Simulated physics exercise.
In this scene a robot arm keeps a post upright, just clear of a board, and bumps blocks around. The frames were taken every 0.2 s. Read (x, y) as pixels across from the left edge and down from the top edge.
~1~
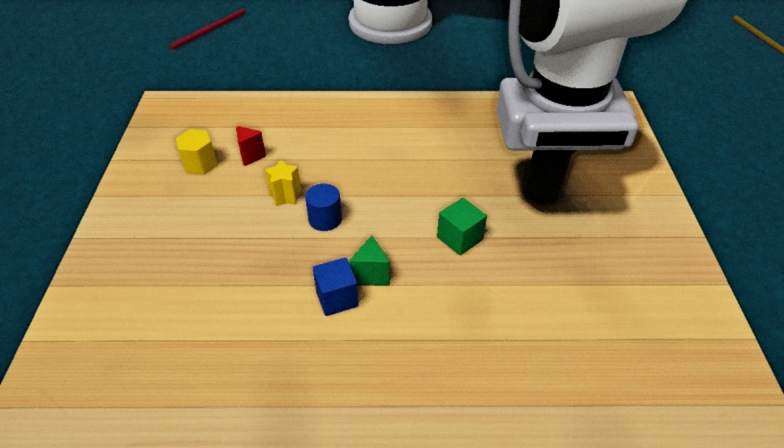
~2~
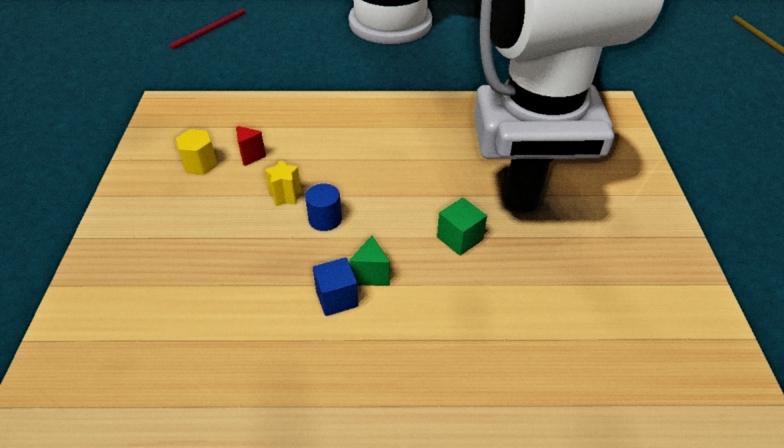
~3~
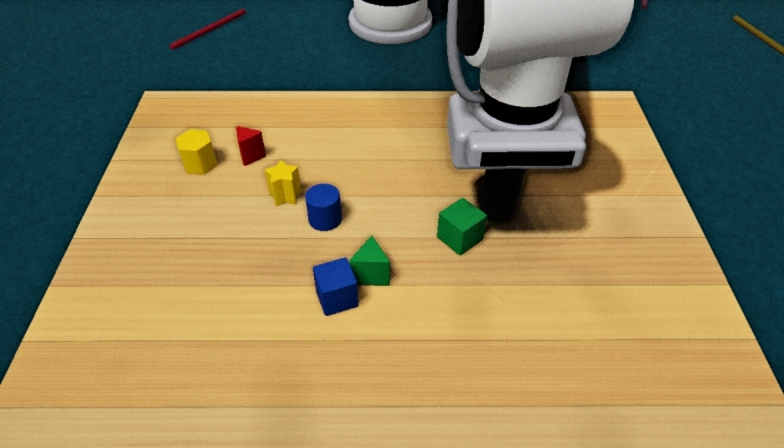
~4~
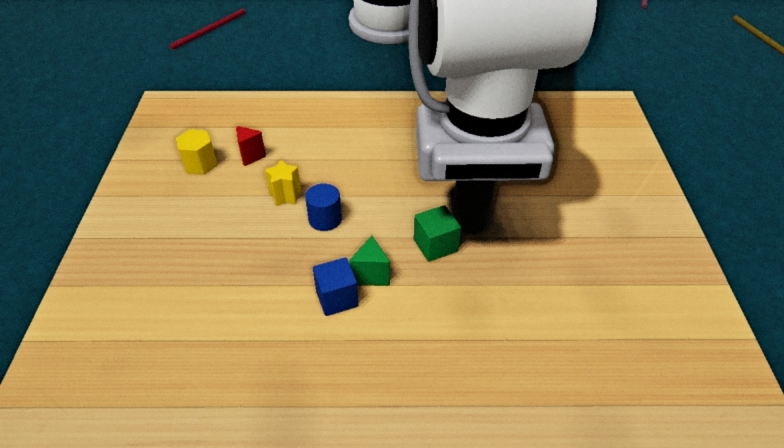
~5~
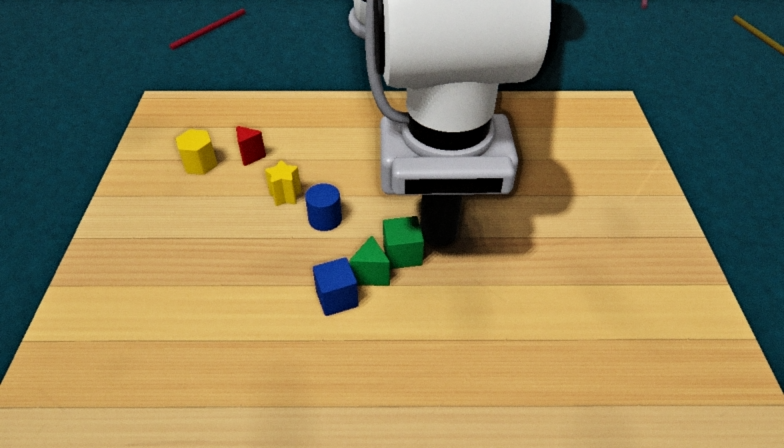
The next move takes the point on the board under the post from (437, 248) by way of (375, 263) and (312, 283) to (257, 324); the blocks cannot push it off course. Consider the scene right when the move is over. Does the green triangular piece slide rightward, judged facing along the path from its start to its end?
Yes, it checks out.
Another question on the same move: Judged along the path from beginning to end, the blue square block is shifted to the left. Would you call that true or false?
True
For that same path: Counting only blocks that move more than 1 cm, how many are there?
I'd say three or more blocks get shifted by more than about 1 cm.
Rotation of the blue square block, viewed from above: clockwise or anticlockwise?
From above, counter-clockwise.
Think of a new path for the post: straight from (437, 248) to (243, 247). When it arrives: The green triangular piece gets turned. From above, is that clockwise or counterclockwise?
Seen from above, counterclockwise.
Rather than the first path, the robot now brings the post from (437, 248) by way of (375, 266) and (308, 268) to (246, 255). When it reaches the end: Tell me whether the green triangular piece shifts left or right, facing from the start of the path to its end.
Displaced left.
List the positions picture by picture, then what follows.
Lower end of the post (542, 192), tops of blocks, blue circle (322, 194), blue square block (335, 274), green triangular piece (370, 252), green square block (463, 213), in the first frame.
Post (521, 200), blocks as before, in the second frame.
Post (498, 210), blocks as before, in the third frame.
Post (470, 221), green square block (438, 220), in the fourth frame.
Post (438, 233), blue circle (322, 194), blue square block (335, 274), green triangular piece (370, 252), green square block (403, 230), in the fifth frame.
On the path given first. One third of the way, post (374, 248); blue square block (305, 291), turned 75° anticlockwise; green triangular piece (308, 266); green square block (336, 245).
Two thirds of the way, post (308, 269); blue square block (303, 293), turned 80° anticlockwise; green triangular piece (257, 281), turned 55° anticlockwise; green square block (268, 257), turned 20° clockwise.
At the end, post (252, 309); blue circle not moved; blue square block (298, 306), turned 115° anticlockwise; green triangular piece (215, 300), turned 35° clockwise; green square block (248, 259), turned 45° clockwise.
